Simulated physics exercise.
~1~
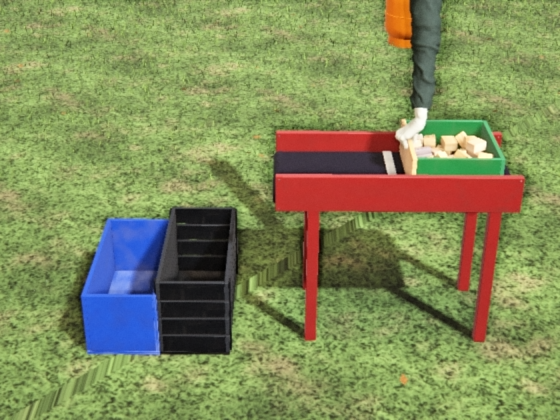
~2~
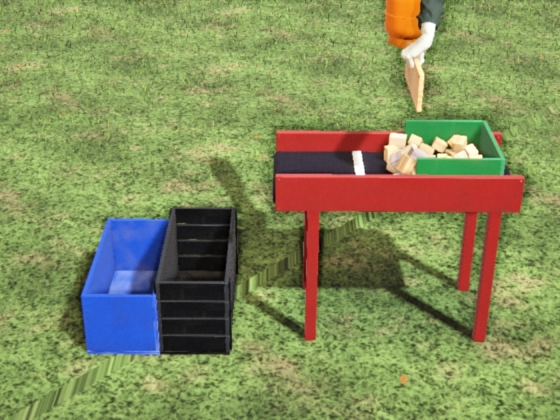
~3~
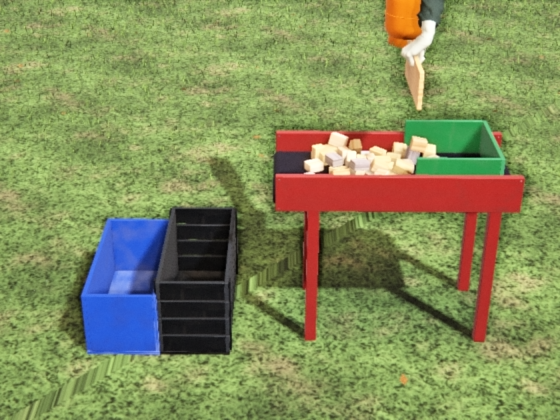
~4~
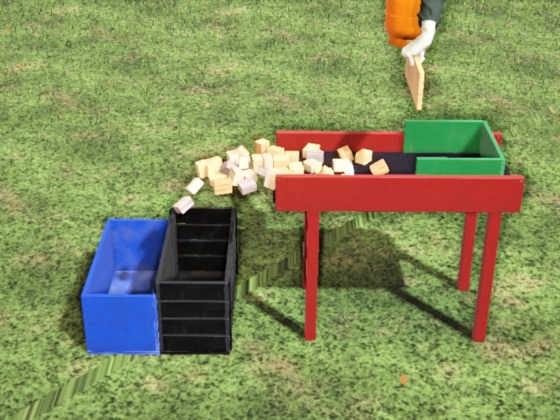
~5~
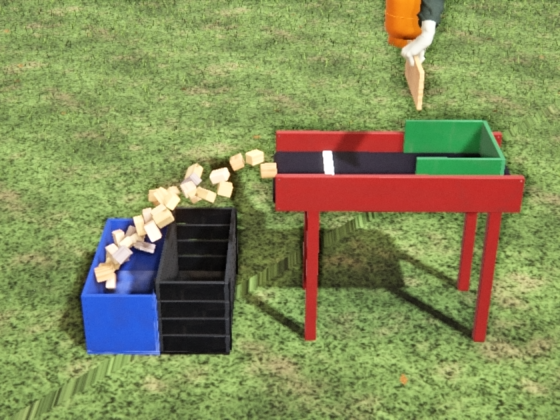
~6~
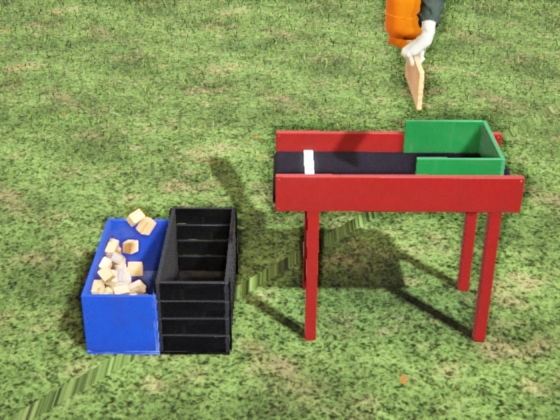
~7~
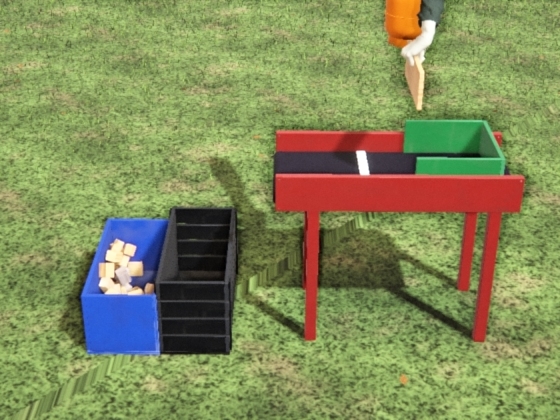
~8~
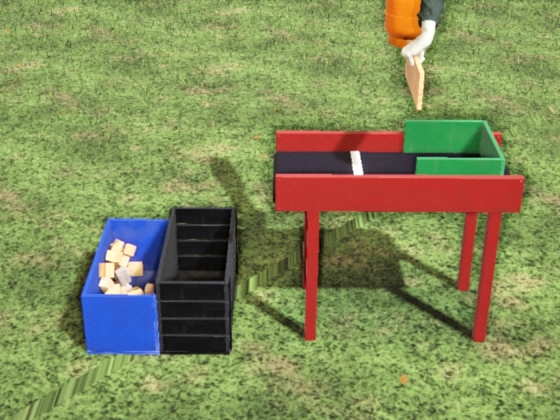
On grass, a gate lifts and a belt flings wooden blocks left into the blue box.
